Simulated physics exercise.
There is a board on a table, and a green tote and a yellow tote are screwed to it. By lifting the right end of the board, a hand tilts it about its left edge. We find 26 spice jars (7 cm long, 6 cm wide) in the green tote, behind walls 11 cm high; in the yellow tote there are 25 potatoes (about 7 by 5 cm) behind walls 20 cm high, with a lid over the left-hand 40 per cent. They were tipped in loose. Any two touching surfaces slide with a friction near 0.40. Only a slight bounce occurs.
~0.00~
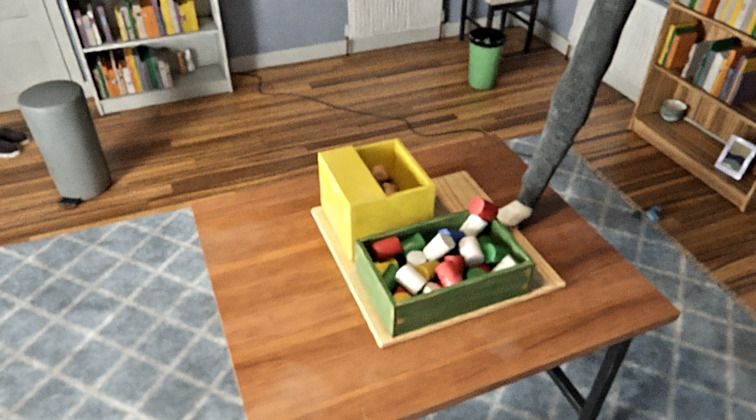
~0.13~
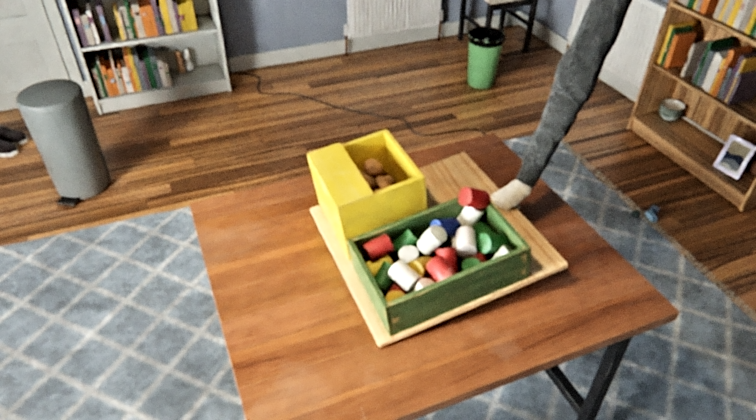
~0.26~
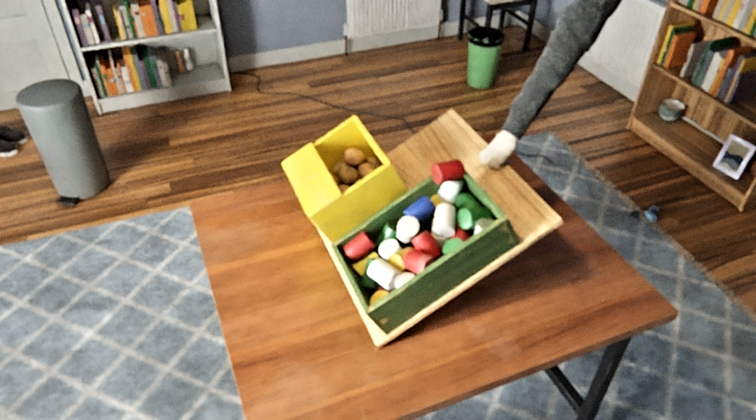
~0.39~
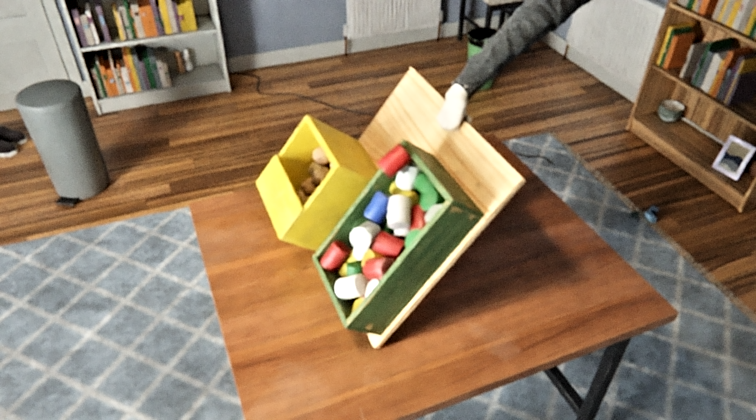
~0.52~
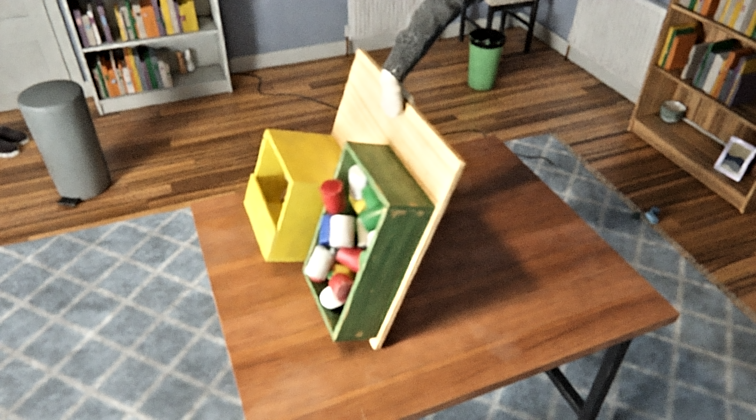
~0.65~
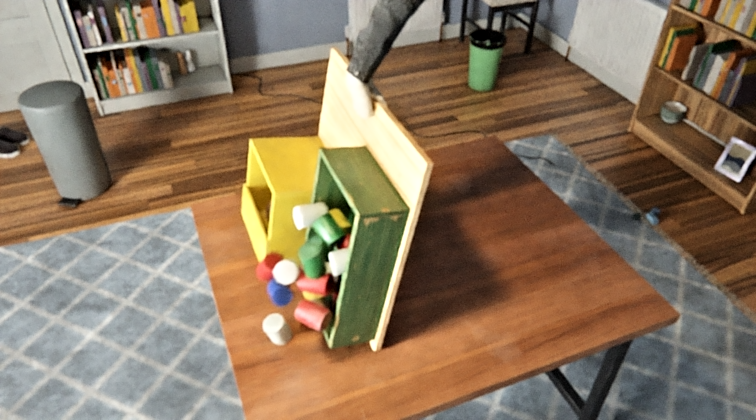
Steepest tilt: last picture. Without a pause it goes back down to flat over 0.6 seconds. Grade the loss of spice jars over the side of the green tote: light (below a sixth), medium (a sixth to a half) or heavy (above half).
Heavy.
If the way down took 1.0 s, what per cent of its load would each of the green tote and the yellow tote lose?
Green tote 60, yellow tote 0 per cent.
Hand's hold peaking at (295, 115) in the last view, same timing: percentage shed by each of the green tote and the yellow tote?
Green tote 90 %, yellow tote 0 %.
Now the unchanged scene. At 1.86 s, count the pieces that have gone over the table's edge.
Piece count: Some 8.
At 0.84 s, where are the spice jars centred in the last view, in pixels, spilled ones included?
Close to (317, 300).
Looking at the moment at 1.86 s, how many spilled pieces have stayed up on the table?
I'd put it at close to 8.
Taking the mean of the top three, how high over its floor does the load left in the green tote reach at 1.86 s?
7 cm or thereabouts.
After 0.84 s, tilt 60°; 12 of 26 out of the green tote and 0 of 25 out of the yellow tote.
After 1.08 s, tilt 15°; 16 of 26 out of the green tote and 0 of 25 out of the yellow tote.
After 1.42 s, tilt 0°; 16 of 26 out of the green tote and 0 of 25 out of the yellow tote.
Final count (at 1.86 s), 16 of 26 out of the green tote and 0 of 25 out of the yellow tote. Asked share, 16 of 26, 62 per cent.
